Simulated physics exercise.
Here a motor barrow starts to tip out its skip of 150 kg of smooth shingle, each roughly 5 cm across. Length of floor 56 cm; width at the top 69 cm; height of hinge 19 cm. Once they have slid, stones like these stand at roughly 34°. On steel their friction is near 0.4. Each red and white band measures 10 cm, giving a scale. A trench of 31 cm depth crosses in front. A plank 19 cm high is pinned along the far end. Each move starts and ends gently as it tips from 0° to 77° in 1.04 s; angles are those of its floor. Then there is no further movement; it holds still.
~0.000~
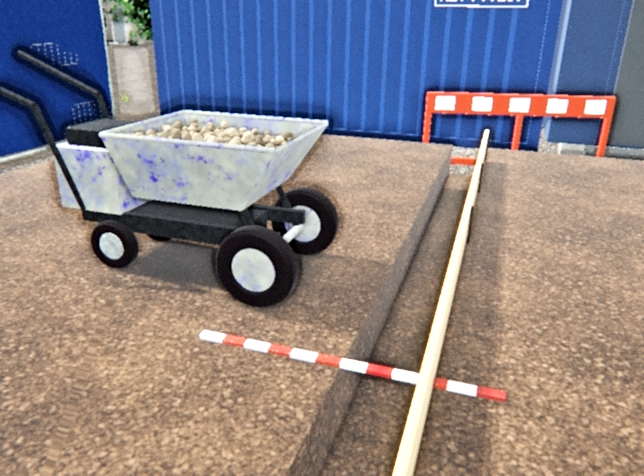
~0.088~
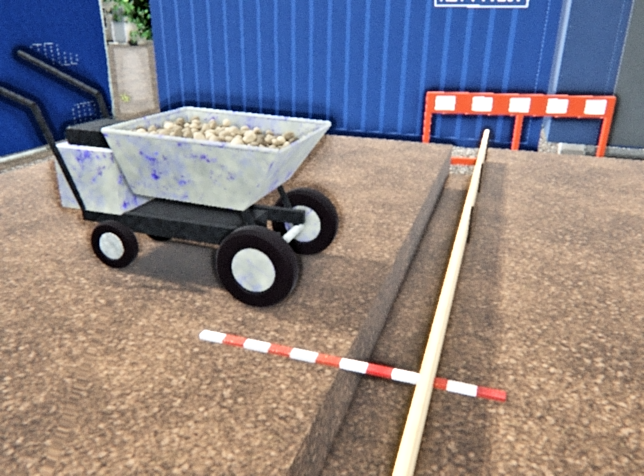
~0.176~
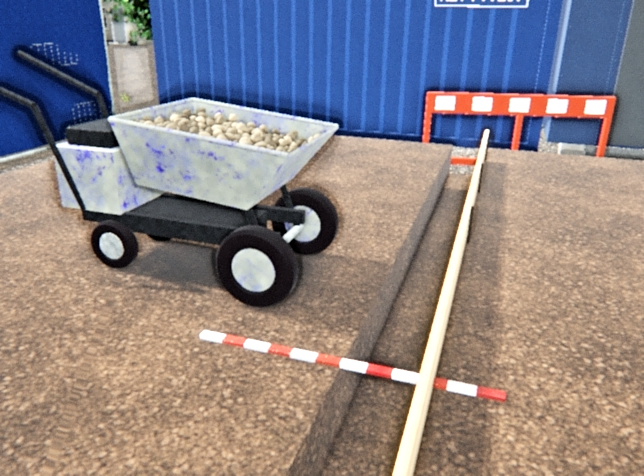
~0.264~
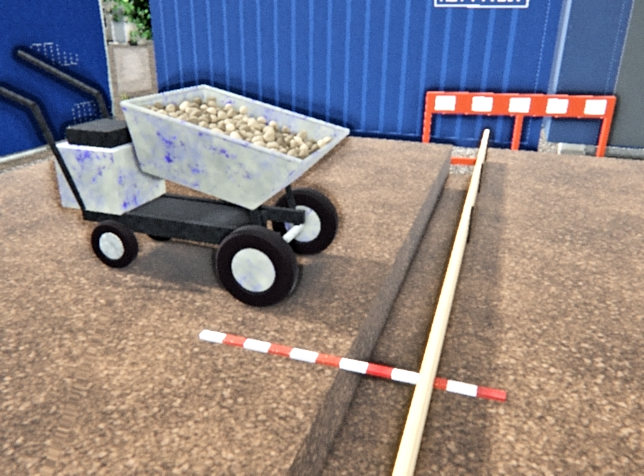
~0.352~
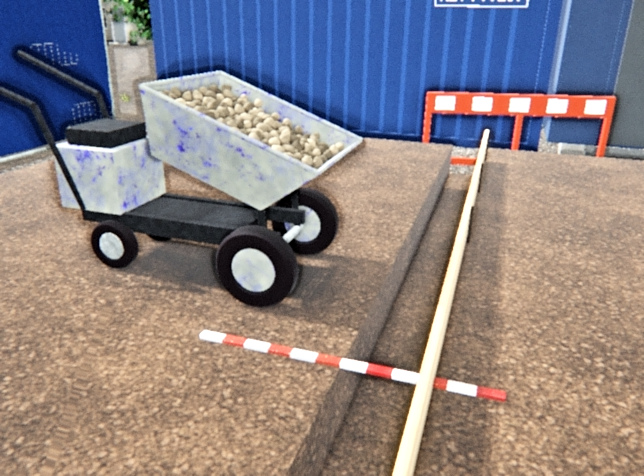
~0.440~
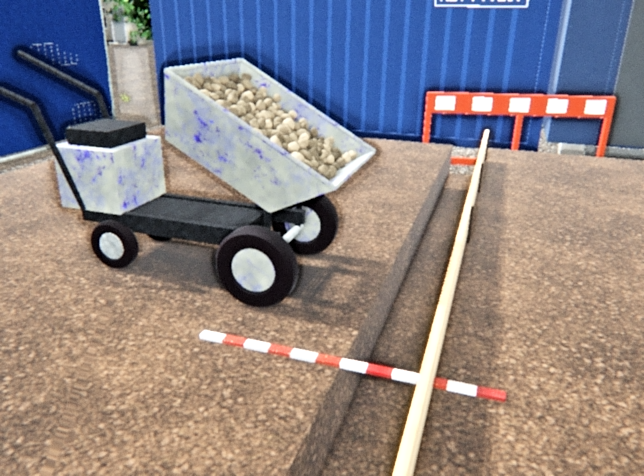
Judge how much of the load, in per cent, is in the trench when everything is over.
I judge it at about 87 per cent.
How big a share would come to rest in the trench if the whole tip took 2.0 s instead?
95 %.
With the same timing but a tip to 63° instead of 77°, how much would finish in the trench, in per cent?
In that case around 75 percent.
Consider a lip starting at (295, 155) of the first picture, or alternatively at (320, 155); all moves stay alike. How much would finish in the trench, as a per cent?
About 60 and 15 per cent.
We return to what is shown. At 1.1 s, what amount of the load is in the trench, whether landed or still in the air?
At that moment: Approx. 45 %.
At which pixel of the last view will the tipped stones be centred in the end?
Roughly (415, 335), I'd say.
After 0.8 s the floor is at 65°; 100 % in the skip; the foremost stones are at (396, 231).
After 1.1 s the floor is at 77°; 43 % in the skip, 47 % in the trench, 9 % past the trench; the foremost stones are at (518, 304).
After 1.5 s the floor is at 77°; 10 % in the skip, 77 % in the trench, 13 % past the trench; the foremost stones are past the picture's edge.
After 3.4 s the floor is at 77°; 0 % in the skip, 87 % in the trench, 13 % past the trench; the foremost stones are past the picture's edge.
